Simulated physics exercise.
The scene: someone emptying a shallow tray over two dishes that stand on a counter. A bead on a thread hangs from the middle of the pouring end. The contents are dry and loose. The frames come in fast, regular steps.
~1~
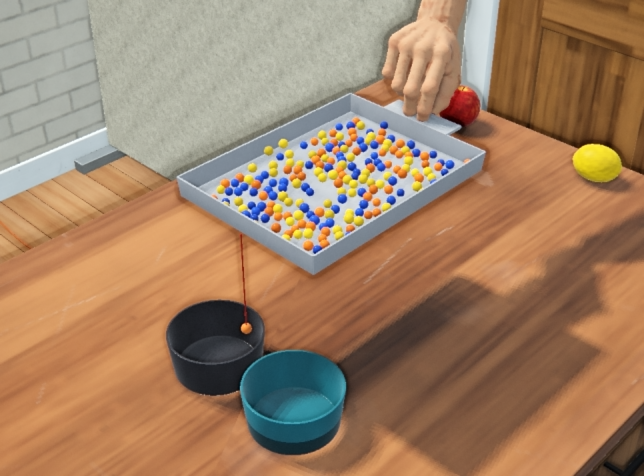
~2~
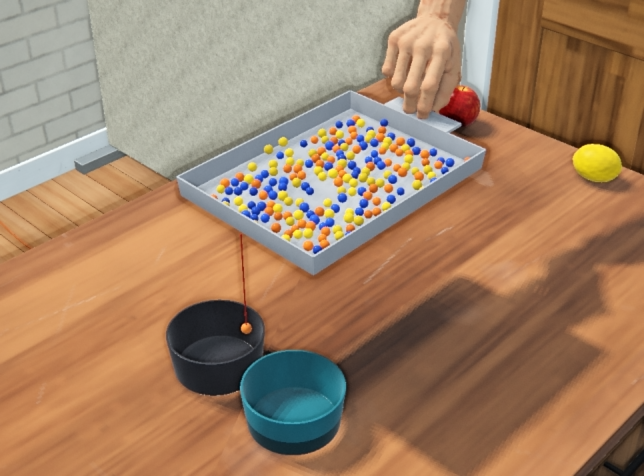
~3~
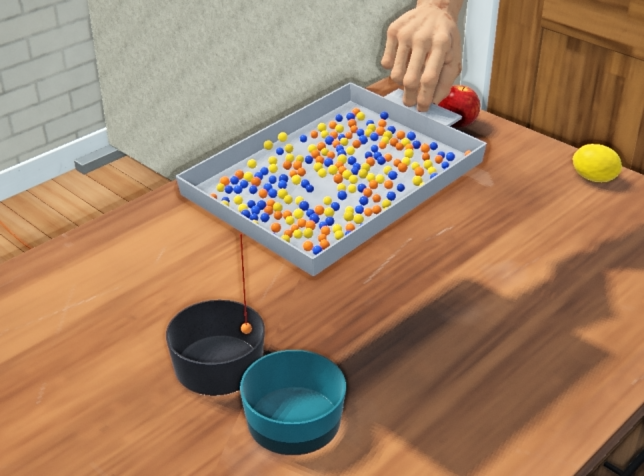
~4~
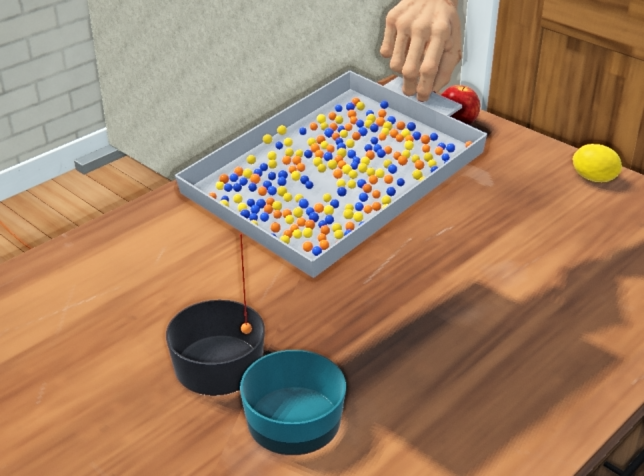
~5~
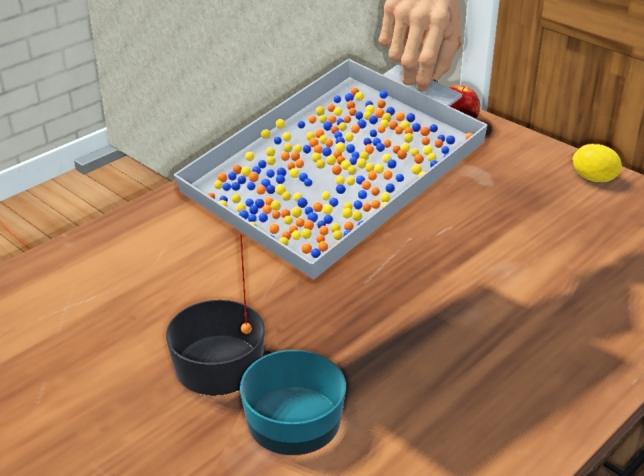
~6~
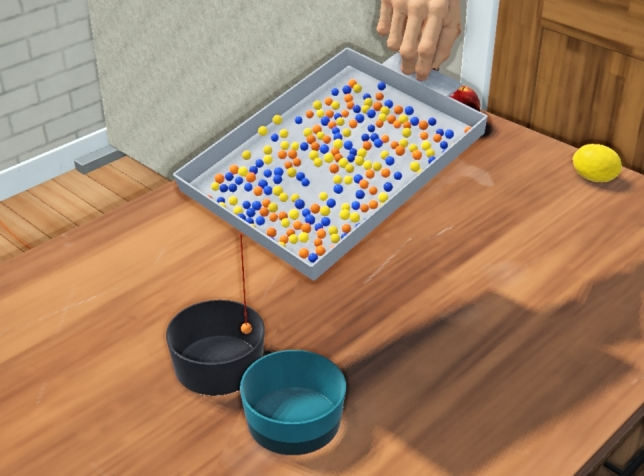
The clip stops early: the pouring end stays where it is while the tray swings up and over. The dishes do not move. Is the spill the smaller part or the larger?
Caught overall: More than half.
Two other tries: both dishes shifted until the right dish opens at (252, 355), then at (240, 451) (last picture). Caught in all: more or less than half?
One: Below a half. Two: Under half.
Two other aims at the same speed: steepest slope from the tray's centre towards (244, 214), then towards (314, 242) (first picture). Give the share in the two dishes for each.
About 30 and 90 per cent.
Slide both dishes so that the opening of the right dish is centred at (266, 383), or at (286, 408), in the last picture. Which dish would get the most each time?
One: The dish on the right. Two: The right one.
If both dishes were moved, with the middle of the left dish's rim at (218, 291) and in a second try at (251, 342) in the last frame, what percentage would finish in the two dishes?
The first gives 0 %, the second 40 %.
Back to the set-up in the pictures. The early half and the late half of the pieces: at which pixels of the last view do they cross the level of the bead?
The first part at (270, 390); the rest at (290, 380).
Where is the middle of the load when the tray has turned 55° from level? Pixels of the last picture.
Close to (292, 200).
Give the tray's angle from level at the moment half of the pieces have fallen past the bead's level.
Near 95 degrees.
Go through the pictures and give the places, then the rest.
In the first picture, corners of the pouring end near (180, 177) and (313, 254), level; middle of the load near (338, 183), round plastic beads; left dish near (179, 369); right dish near (256, 428); bead on its thread near (247, 329).
In the second picture, corners of the pouring end near (180, 177) and (313, 255), level; middle of the load near (338, 182).
In the third picture, corners of the pouring end near (179, 176) and (313, 256), tipped barely, lowest at the right corner; middle of the load near (338, 179).
In the fourth picture, corners of the pouring end near (178, 175) and (312, 259), tipped a little, lowest at the right corner; middle of the load near (338, 174).
In the fifth picture, corners of the pouring end near (177, 175) and (312, 261), tipped a little, lowest at the right corner; middle of the load near (337, 170).
In the sixth picture, corners of the pouring end near (176, 174) and (311, 264), tipped a little, lowest at the right corner; middle of the load near (334, 169), all but a few on the move; left dish near (179, 369); right dish near (256, 428).
Shortly afterwards, tray tipped steeply; all but a few on the tray; only a few in the air.
Next, tray tipped right over; near half on the tray; a little in the right dish; a little outside both; near a third in the air.
Some moments later, tray tipped past a quarter turn; near two thirds in the right dish; near a third outside both.
In the end, tray tipped past a quarter turn; near two thirds in the right dish; none at all in the left dish; near a third outside both.
